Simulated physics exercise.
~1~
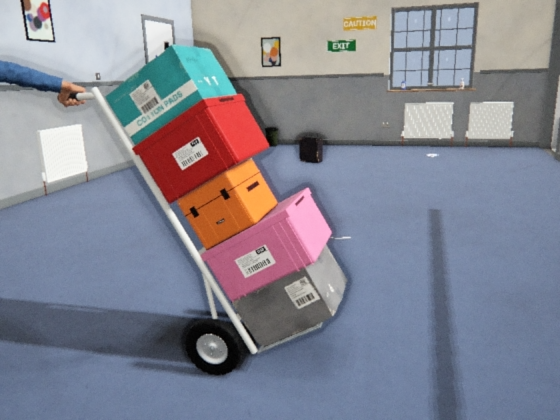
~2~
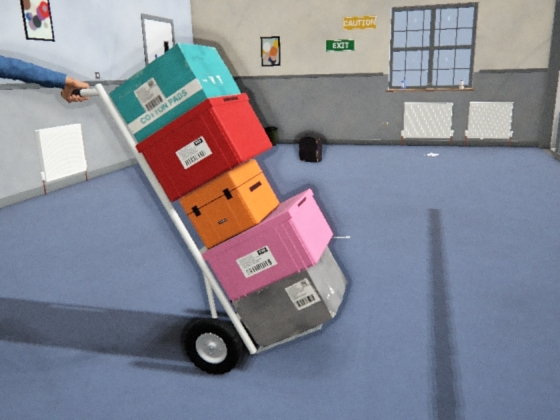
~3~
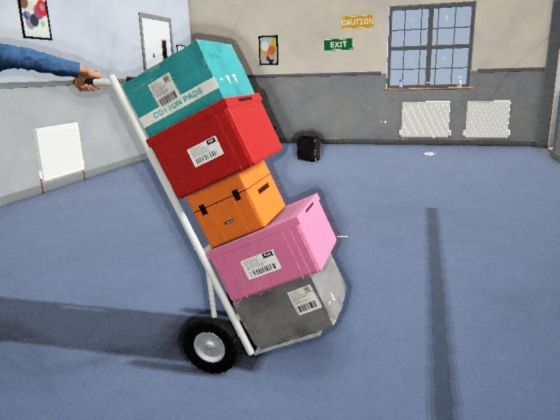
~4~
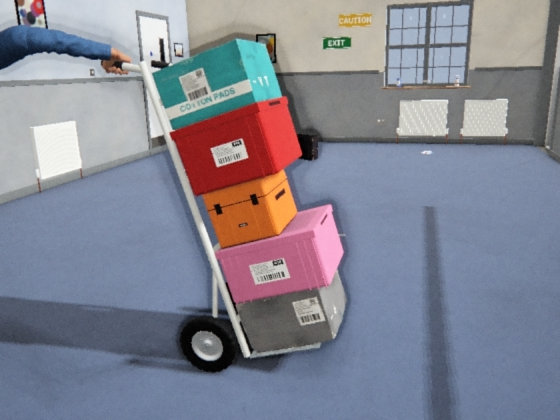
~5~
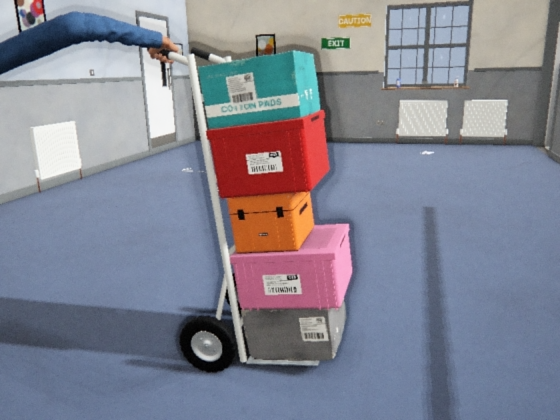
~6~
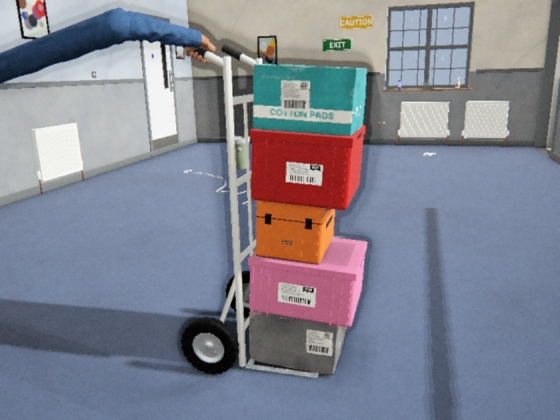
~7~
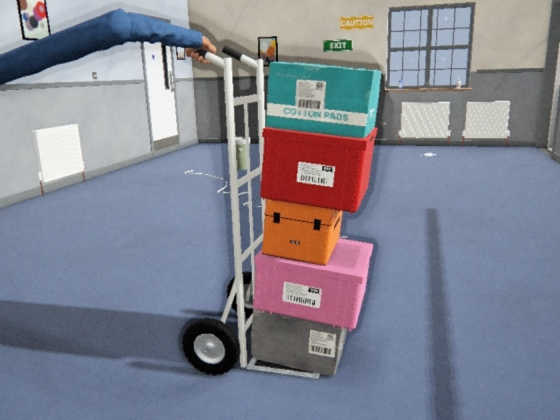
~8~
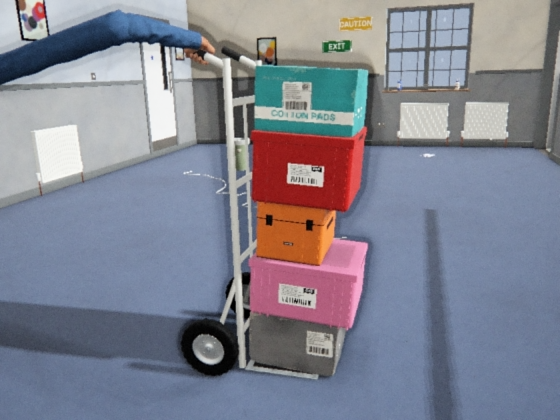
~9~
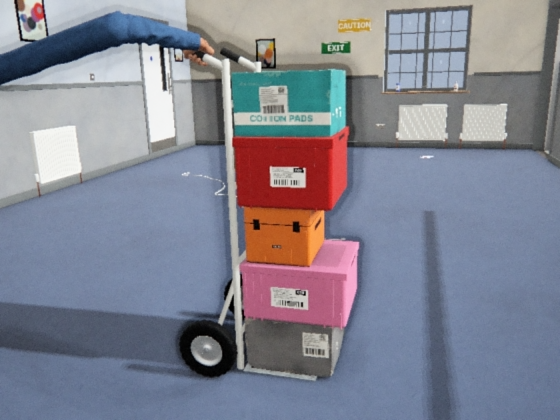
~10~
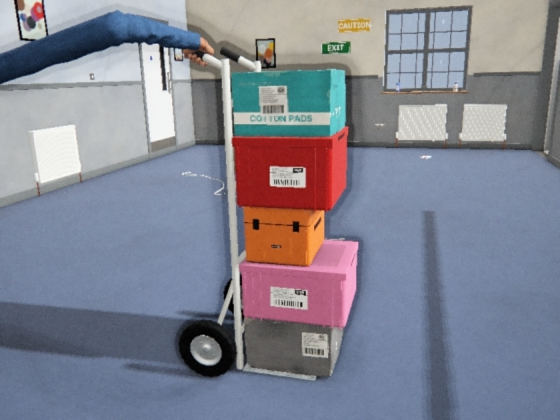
In a blue-floored hall, an arm tips a loaded hand truck upright, its five stacked boxes rocking forward slightly and settling back.
